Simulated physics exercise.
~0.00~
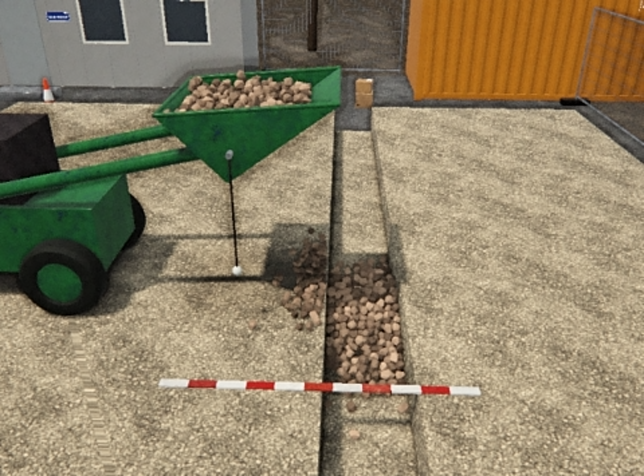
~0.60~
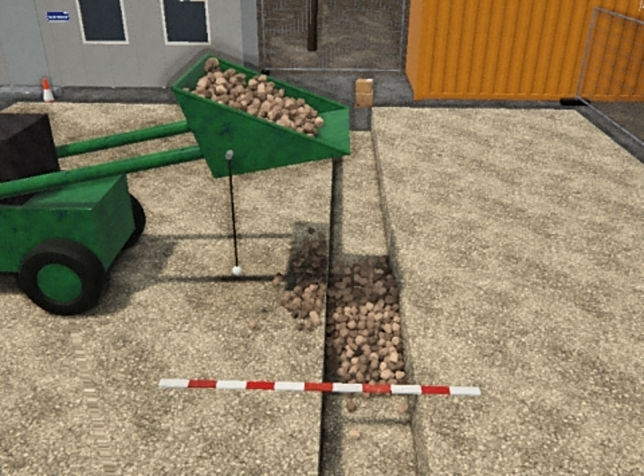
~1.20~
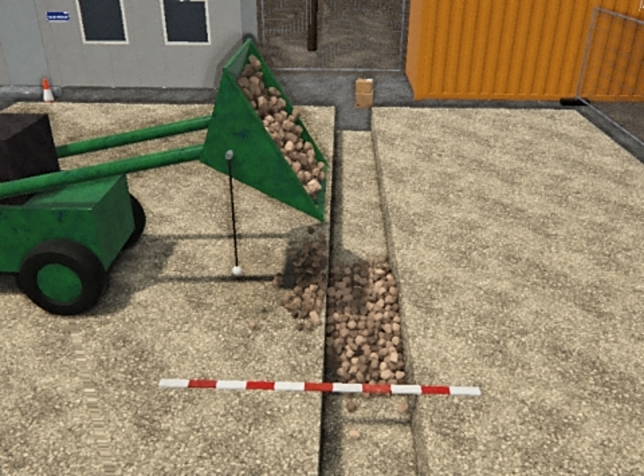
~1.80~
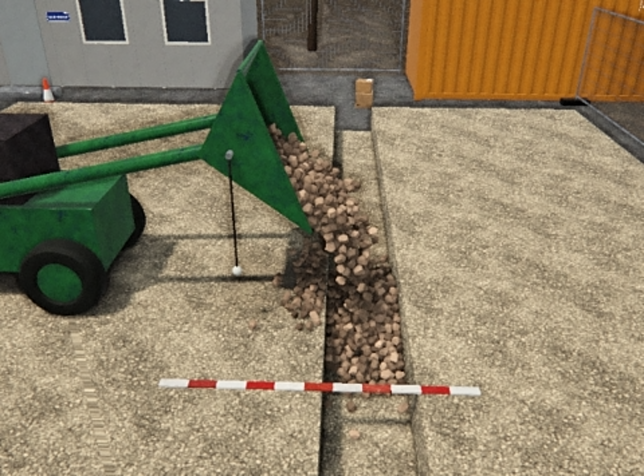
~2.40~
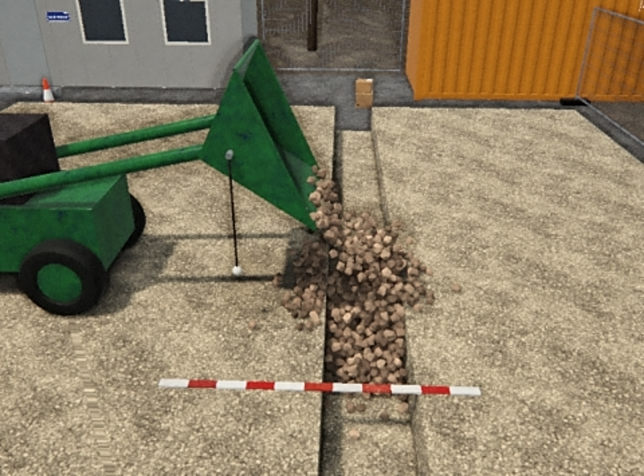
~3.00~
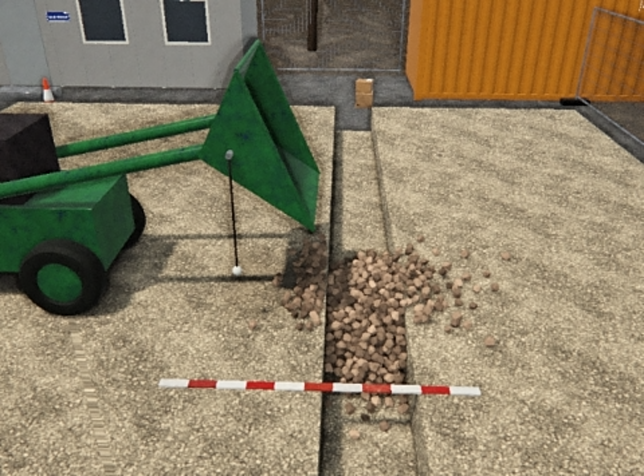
A green loader stands at the left of a gravelly yard, seen from above, its raised bucket heaped with brownish stones beside a narrow straight trench that already holds a pile of similar stones. A grey building and an orange container stand behind, and a red and white striped staff lies across the trench in front. The bucket tips forward to the right, steeper and steeper, until its stones slide out over the lip. They pour onto the pile and spread right. Finally the bucket hangs empty, with the trench pile larger and some stones scattered on the ground beyond its right edge.
